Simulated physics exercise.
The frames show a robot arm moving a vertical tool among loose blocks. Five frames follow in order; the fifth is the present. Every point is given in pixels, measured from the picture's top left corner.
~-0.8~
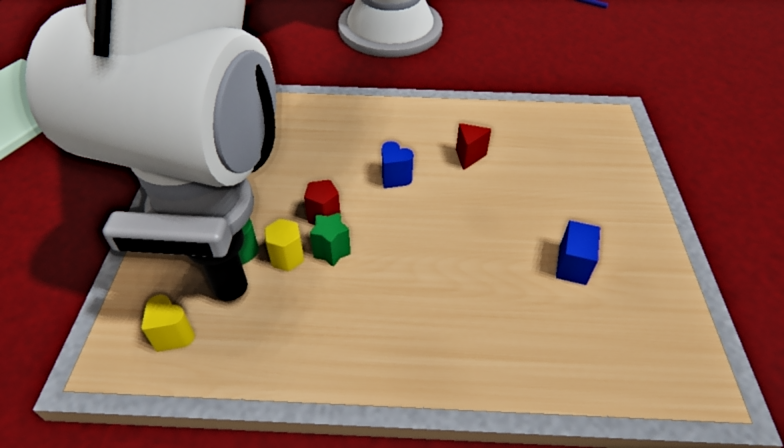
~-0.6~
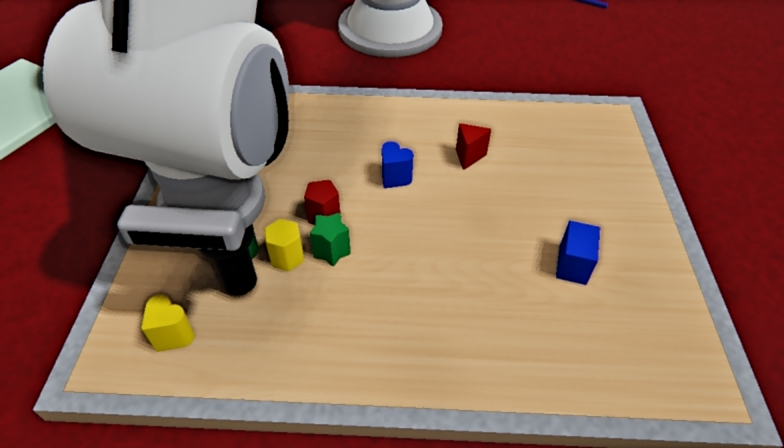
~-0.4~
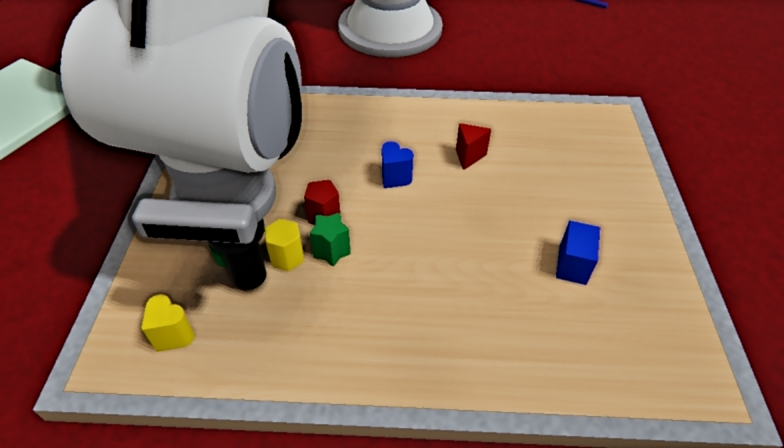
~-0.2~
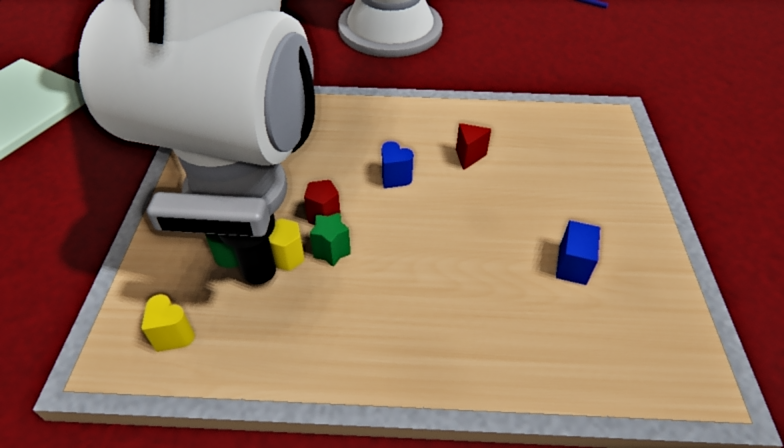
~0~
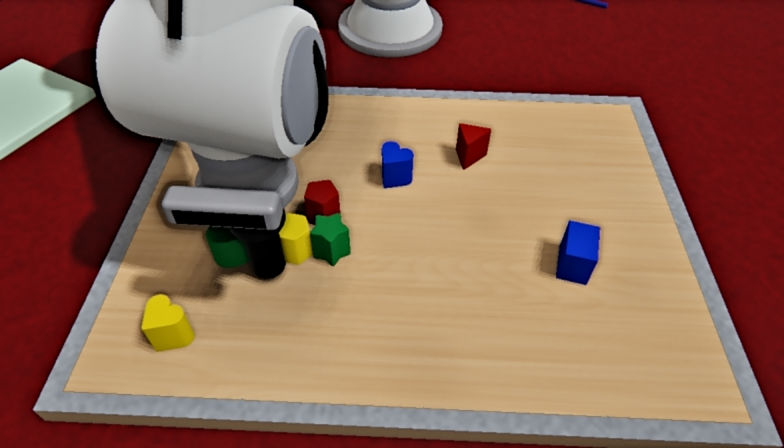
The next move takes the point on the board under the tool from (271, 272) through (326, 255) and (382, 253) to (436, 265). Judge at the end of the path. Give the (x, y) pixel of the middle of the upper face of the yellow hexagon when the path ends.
At the end it should sit near (319, 205).
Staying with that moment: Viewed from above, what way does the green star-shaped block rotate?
It rotates counterclockwise.
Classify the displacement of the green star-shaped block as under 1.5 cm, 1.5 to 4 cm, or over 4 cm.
It shifts by more than 4 cm.
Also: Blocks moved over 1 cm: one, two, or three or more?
The count will be 3 or more.
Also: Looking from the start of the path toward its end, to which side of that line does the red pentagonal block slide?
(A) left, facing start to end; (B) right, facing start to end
A (left, facing start to end)
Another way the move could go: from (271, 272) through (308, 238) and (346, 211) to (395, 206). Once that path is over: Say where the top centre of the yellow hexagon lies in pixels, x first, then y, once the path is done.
My estimate: (377, 160).
On the path given first. One third of the way, tool at (326, 249); yellow hexagon at (319, 205), turned 80° anticlockwise; red pentagonal block at (323, 181), turned 15° clockwise; green star-shaped block at (352, 218), turned 30° clockwise.
Two thirds of the way, tool at (382, 247); yellow hexagon at (319, 205), turned 85° anticlockwise; red pentagonal block at (323, 181), turned 15° clockwise; green star-shaped block at (391, 206).
At the end, tool at (437, 259); green oval block still; yellow hexagon at (319, 205), turned 85° anticlockwise; red pentagonal block at (323, 181), turned 15° clockwise; green star-shaped block at (393, 205), turned 25° anticlockwise.
